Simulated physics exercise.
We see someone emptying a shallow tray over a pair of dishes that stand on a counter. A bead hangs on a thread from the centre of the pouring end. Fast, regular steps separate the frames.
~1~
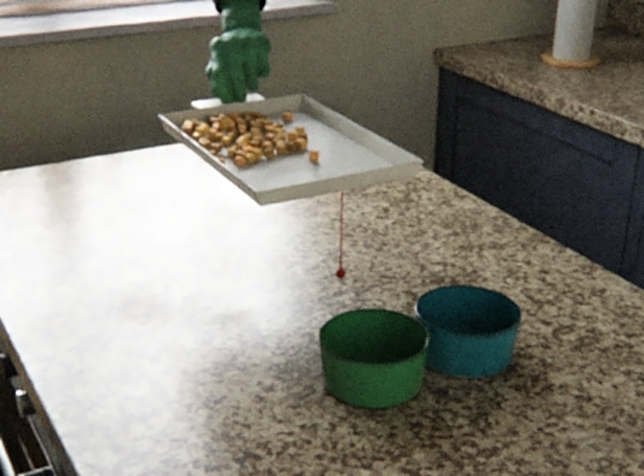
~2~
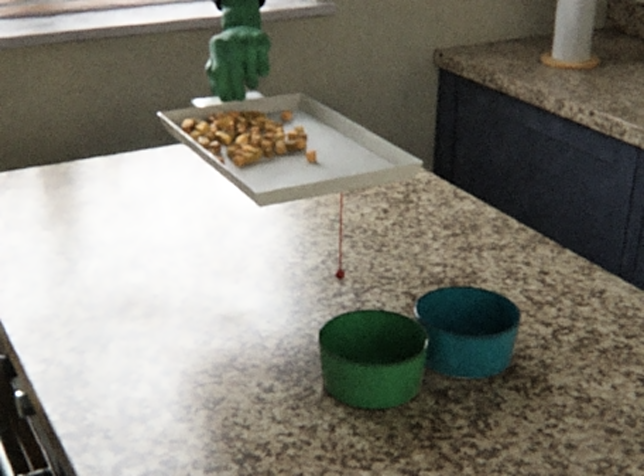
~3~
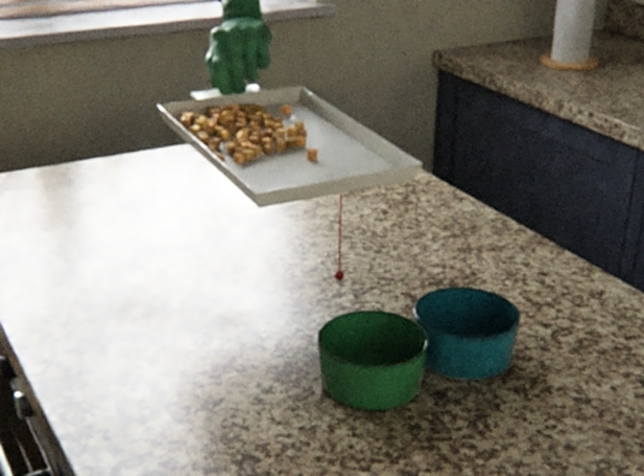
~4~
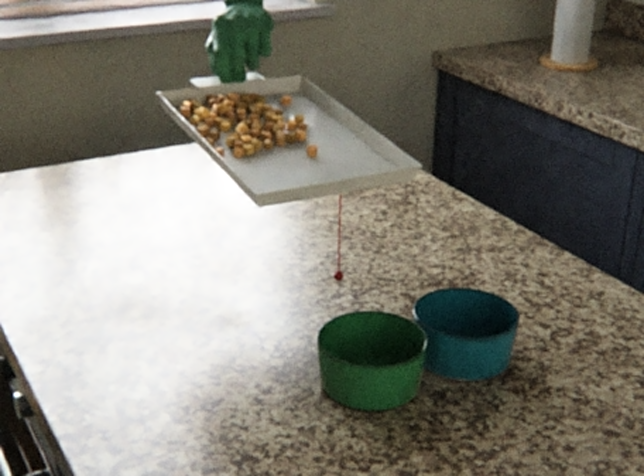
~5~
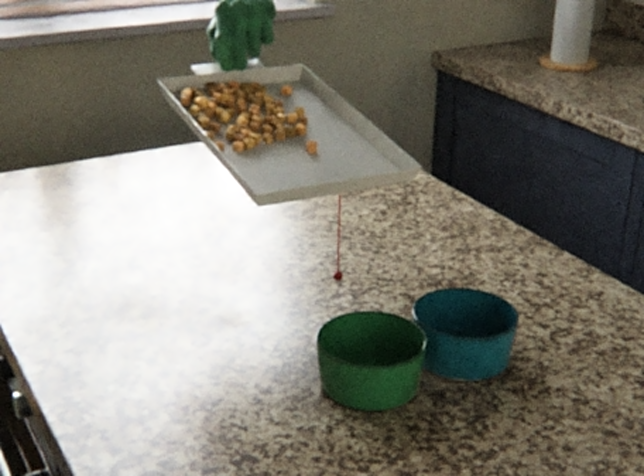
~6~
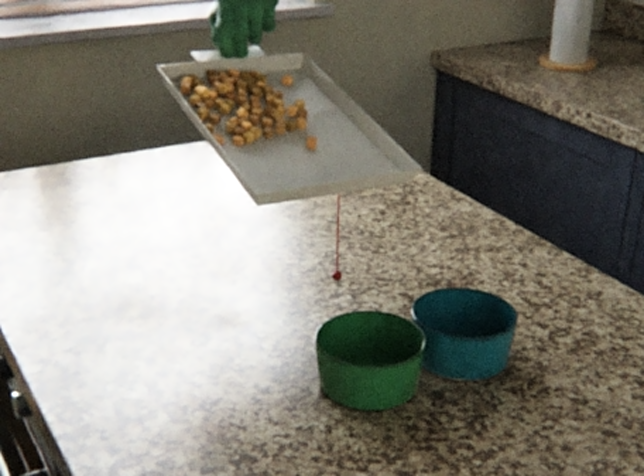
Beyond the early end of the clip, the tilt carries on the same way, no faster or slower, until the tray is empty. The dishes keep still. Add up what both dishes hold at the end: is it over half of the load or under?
The dishes gather below half.
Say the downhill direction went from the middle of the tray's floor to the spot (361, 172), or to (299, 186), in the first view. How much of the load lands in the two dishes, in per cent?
Well, 20 percent for one and then 0 percent for the other.
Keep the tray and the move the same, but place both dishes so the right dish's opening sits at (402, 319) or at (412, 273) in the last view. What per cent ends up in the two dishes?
About 50 and 40 per cent respectively.
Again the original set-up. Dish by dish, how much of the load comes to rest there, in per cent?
Per hundred pieces: Left dish roughly 20, right dish roughly 10.
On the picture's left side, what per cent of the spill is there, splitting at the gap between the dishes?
Roughly 80 percent.
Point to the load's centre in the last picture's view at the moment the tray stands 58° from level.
I'd mark the middle close to (349, 180).
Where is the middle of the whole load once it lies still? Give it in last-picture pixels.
I'd mark it at roughly (371, 347).
Soon, tray tipped steeply; most on the tray; about a quarter in the air.
A while on, tray tipped right over; about half on the tray; a small part in the left dish; a small part in the right dish; about a quarter outside both; a small part in the air.
Towards the end, tray tipped past a quarter turn; about a quarter in the left dish; a small part in the right dish; about two thirds outside both.
Finally, tray tipped past a quarter turn; about a quarter in the left dish; a small part in the right dish; about two thirds outside both.
